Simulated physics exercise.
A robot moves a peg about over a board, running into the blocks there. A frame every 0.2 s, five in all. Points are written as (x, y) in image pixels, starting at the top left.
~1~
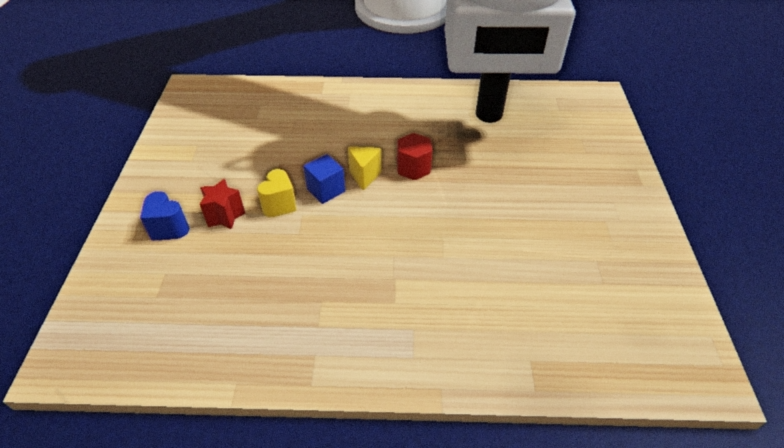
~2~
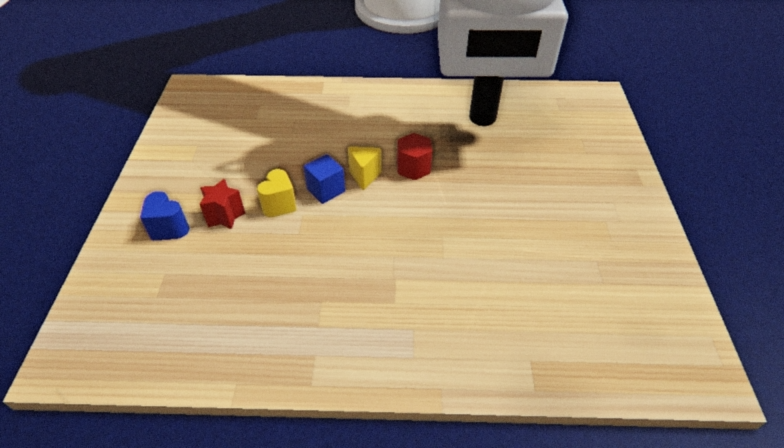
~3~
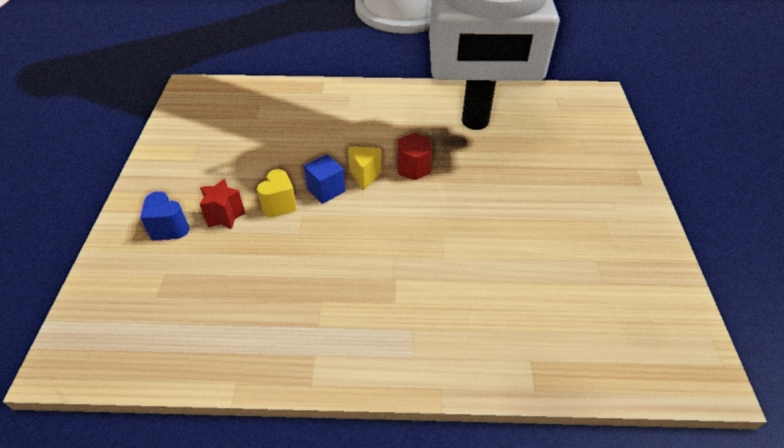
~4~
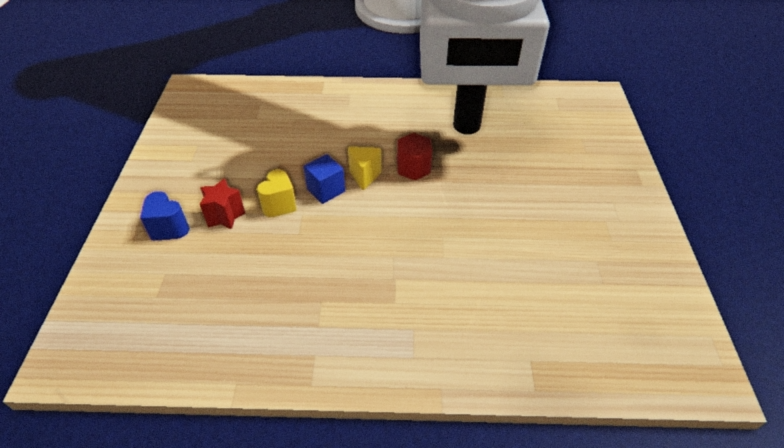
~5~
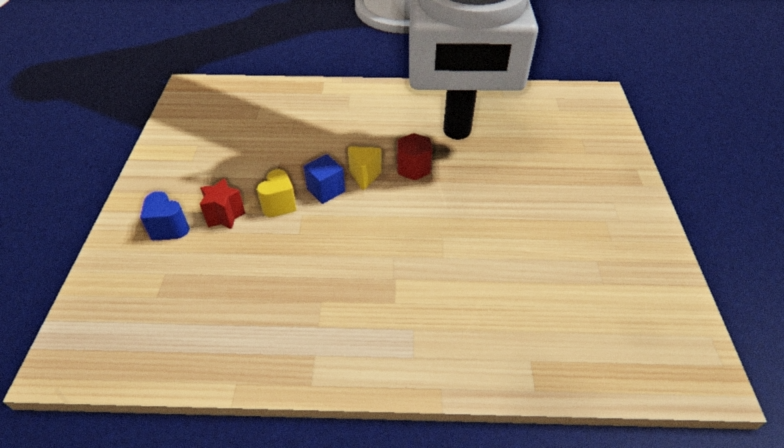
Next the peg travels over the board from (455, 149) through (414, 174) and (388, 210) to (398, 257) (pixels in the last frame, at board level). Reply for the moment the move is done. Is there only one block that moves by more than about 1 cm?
Answer: No.
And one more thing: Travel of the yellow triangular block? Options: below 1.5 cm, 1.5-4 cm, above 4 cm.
It ends 1.5 to 4 cm from its spot.
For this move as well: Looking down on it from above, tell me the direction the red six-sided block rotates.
Looking from above, the answer is clockwise.
One third of the way, peg (415, 157); yellow triangular block (354, 153), turned 10° anticlockwise; red six-sided block (382, 156), turned 25° clockwise.
Two thirds of the way, peg (388, 193); yellow triangular block (342, 151); red six-sided block (359, 170), turned 90° clockwise.
At the end, peg (398, 241); blue square unmoved; yellow triangular block (342, 151); red six-sided block (359, 170), turned 90° clockwise.
